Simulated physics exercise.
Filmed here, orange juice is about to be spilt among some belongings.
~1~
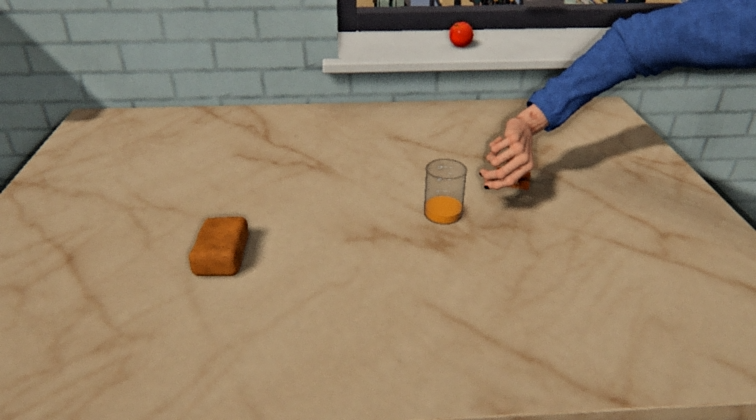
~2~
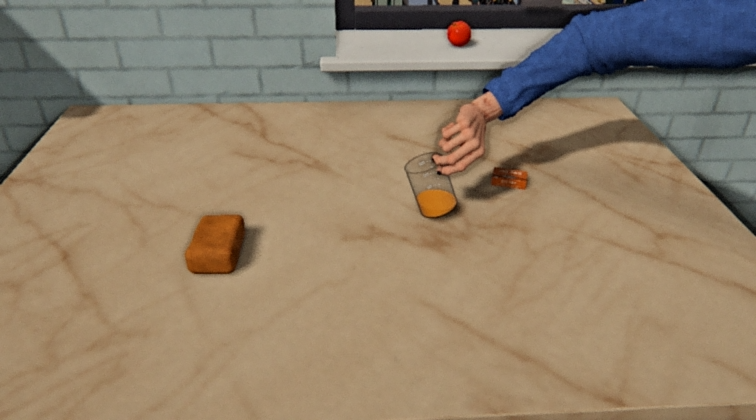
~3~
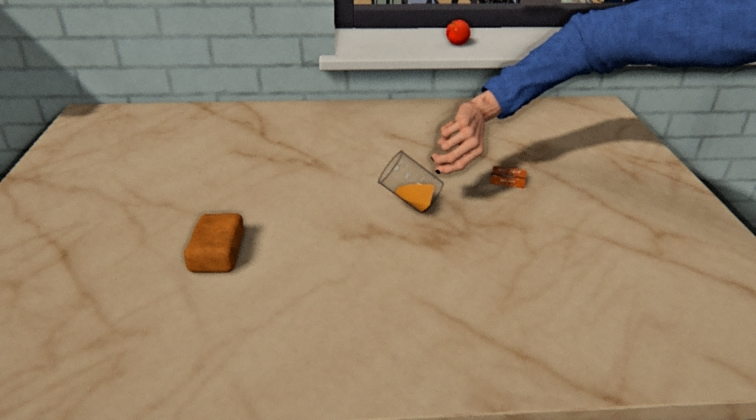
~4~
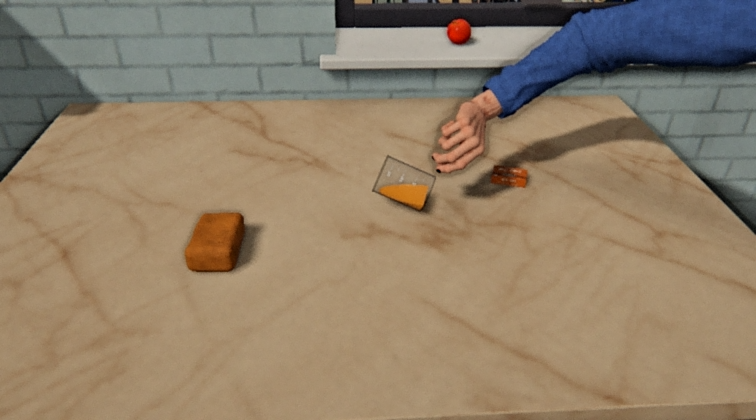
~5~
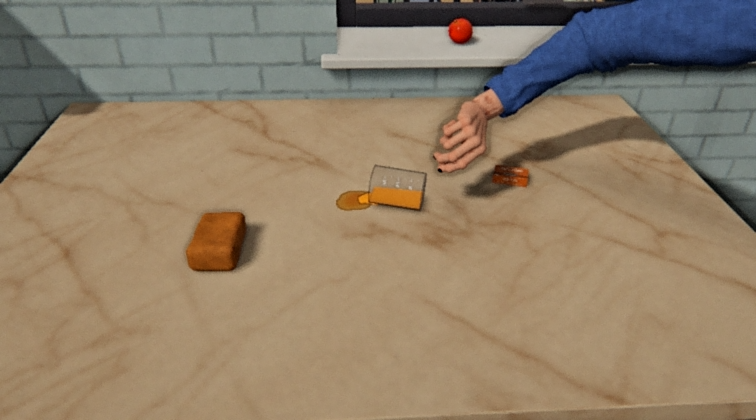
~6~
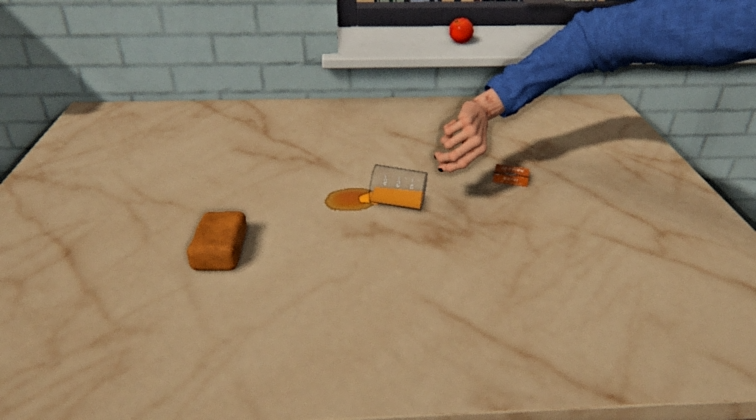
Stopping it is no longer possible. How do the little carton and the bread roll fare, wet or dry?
The little carton fares fine, staying dry. The bread roll fares fine, staying dry.
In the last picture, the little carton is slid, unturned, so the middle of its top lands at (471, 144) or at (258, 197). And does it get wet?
Case one: No contact. Case two: Contact.
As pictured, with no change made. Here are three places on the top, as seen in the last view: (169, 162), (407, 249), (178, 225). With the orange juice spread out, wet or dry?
Order as given: Left alone, next left alone, last left alone.
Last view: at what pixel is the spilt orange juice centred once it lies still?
Centre at roughly (286, 192).
A moment on, the puddle covers about as much as a saucer; the little carton is untouched; the bread roll is untouched.
Further on, the puddle covers about as much as a plate; the little carton is untouched; the bread roll is untouched.
When it is over, the puddle covers about as much as a plate; the little carton is untouched; the bread roll is untouched.
